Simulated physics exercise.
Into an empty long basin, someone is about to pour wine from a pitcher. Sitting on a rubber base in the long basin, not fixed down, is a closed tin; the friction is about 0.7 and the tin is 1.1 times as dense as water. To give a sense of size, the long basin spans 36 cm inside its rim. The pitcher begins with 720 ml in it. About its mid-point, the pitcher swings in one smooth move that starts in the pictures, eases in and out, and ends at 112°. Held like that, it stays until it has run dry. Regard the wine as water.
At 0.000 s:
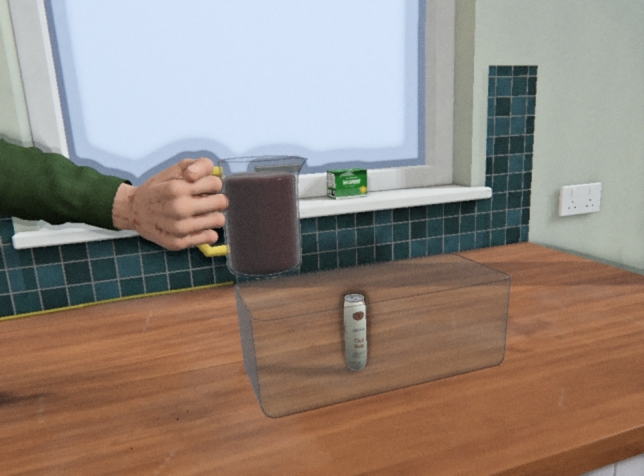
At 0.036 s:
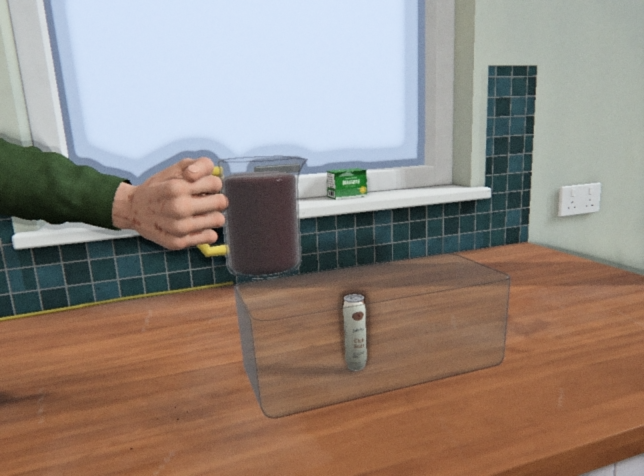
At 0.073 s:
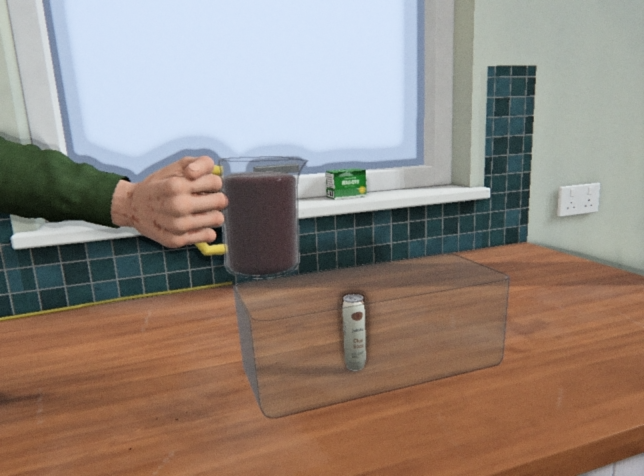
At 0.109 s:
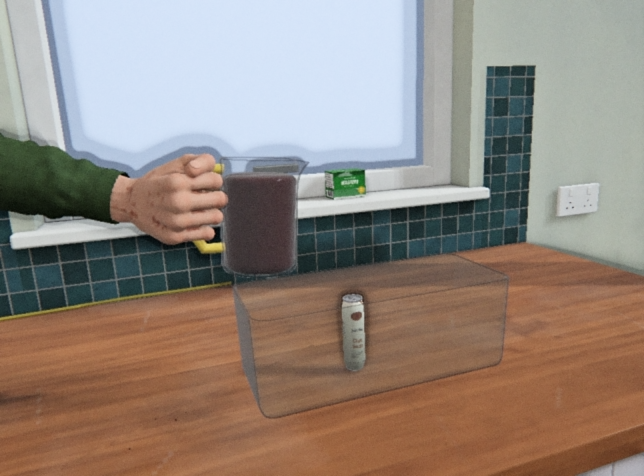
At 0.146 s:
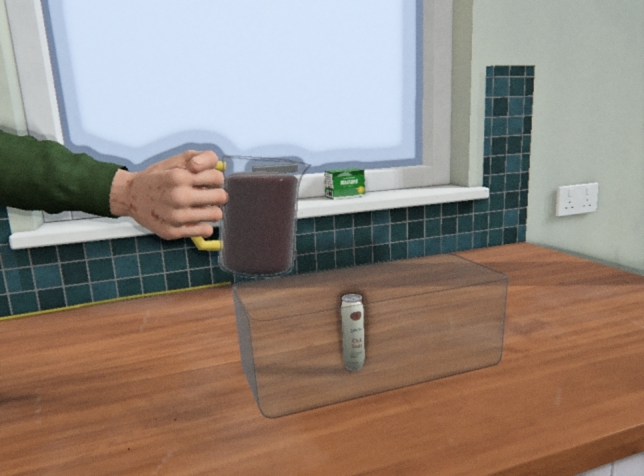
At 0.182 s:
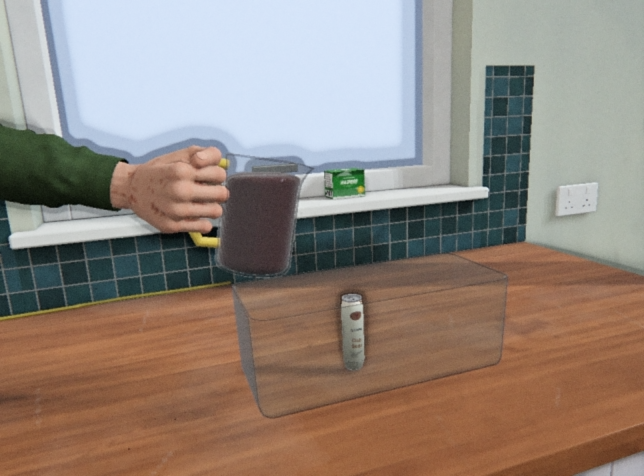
A hand in a green sleeve held a pitcher of dark wine above a clear, empty basin with a closed tin inside, then slowly tilted the pitcher slightly to the right.
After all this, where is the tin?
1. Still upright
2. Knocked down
2, knocked down.
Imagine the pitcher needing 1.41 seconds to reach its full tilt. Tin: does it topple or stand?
With that tilt, the tin tips.
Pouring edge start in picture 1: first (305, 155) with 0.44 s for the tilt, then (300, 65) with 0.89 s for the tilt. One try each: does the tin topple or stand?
First it tips over; then it stays on its base.
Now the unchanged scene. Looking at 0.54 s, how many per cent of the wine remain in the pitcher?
At that time about 84 in a hundred parts are still held.
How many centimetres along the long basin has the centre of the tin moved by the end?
7.5 cm.
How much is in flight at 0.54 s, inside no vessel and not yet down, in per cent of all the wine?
Roughly 14 percent.
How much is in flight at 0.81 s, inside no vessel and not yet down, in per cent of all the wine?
Estimate: Around 16 per cent.
After 0.54 s the tilt is 75° and 83 per cent is still to pour; the tin stands where it began.
After 0.81 s the tilt is 110° and 30 per cent is still to pour; the tin stands where it began.
After 1.09 s the tilt is 112° and 2 per cent is still to pour; the tin leans 56°.
After 1.39 s the tilt is 112° and 0 per cent is still to pour; the tin lies on its side.
In the end the tin lies on its side.
